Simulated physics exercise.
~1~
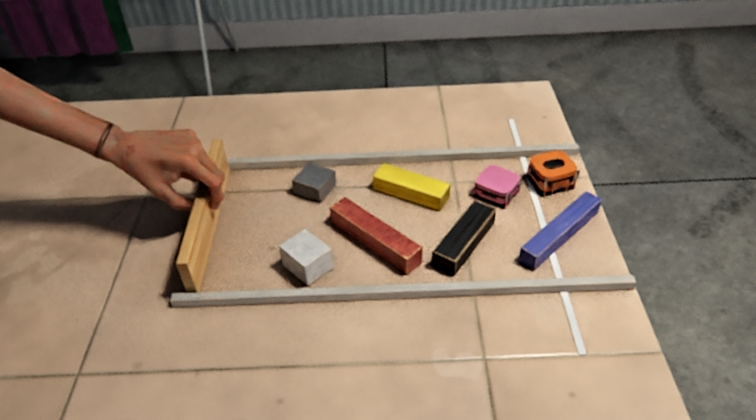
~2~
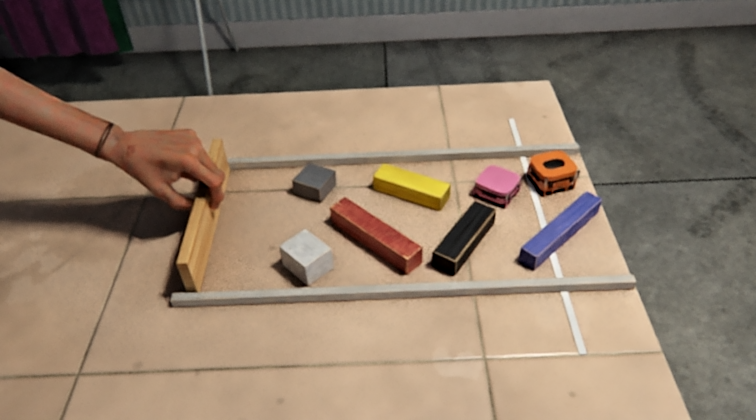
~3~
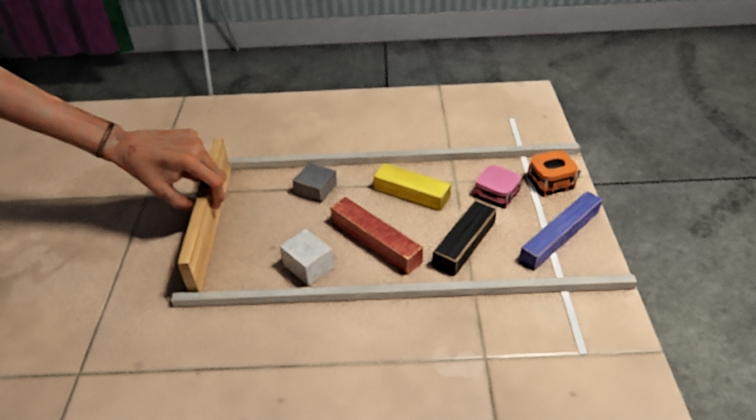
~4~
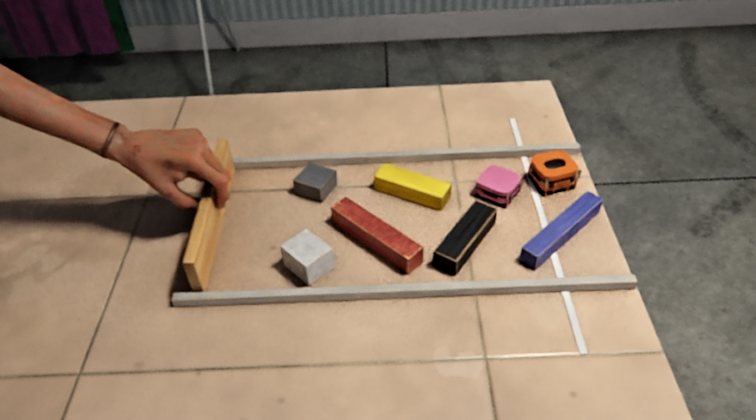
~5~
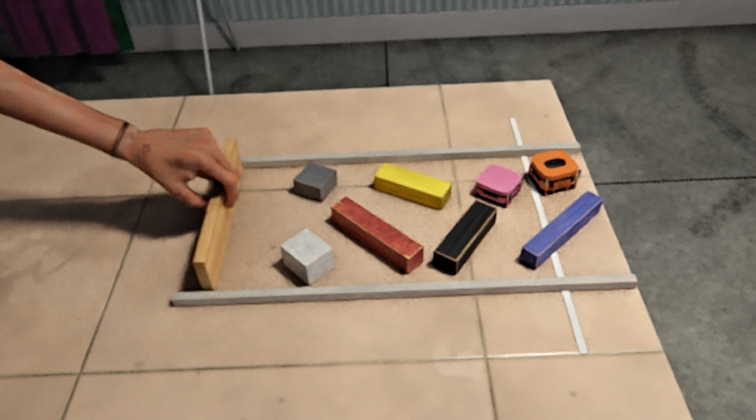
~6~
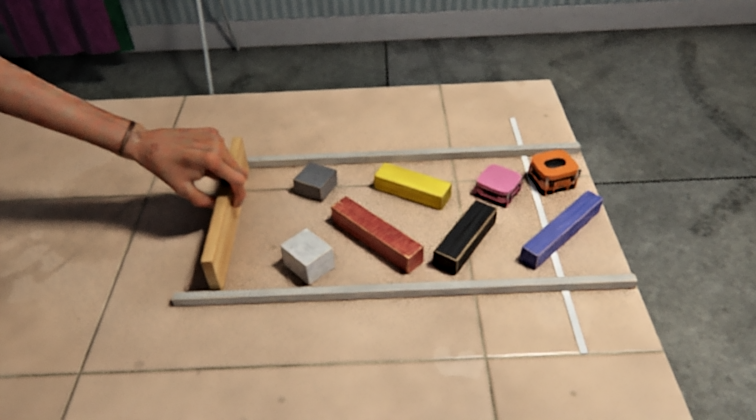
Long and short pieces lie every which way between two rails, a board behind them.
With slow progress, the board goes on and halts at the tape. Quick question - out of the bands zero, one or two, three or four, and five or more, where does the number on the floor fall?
Band: Three to four.
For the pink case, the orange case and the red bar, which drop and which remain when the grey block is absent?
The pink case holds on; the orange case tumbles off; the red bar remains up.
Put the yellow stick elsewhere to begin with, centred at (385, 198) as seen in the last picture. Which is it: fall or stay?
So the yellow stick keeps its spot.
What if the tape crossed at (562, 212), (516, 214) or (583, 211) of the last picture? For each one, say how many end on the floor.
Floor tally per try: 5 / 2 / 6.
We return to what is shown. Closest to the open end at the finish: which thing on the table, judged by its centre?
It is the yellow stick.
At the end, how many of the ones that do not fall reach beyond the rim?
The figure is 0.
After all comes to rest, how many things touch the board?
The count comes out at 3.
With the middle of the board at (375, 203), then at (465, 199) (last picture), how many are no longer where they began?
Tally: 5; 8.
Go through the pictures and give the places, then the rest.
Orange case (552, 173); blue bar (561, 229); pink case (497, 187); board (206, 211); tape (540, 214), in the first picture.
Blue bar (561, 229); red bar (375, 234), in the second picture.
Pink case (498, 186); black stick (465, 237), in the third picture.
Orange case (553, 173); board (212, 210), in the fourth picture.
Blue bar (563, 228); grey block (316, 182), in the fifth picture.
Orange case (553, 172); blue bar (563, 228); pink case (498, 186); board (228, 209); tape (541, 213), in the sixth picture.
Soon after, none off yet; orange case at rest near (553, 172); blue bar at rest near (563, 228); pink case at rest near (498, 186).
After that, none off yet; orange case at rest near (553, 172); blue bar at rest near (563, 228); pink case moving near (505, 183).
And then, none off yet; orange case displaced about its own width near (592, 170); blue bar displaced a little near (599, 232); pink case displaced well along near (556, 177).
In the end, the number that fall off is three or four; gone, black stick, pink case, blue bar and orange case.
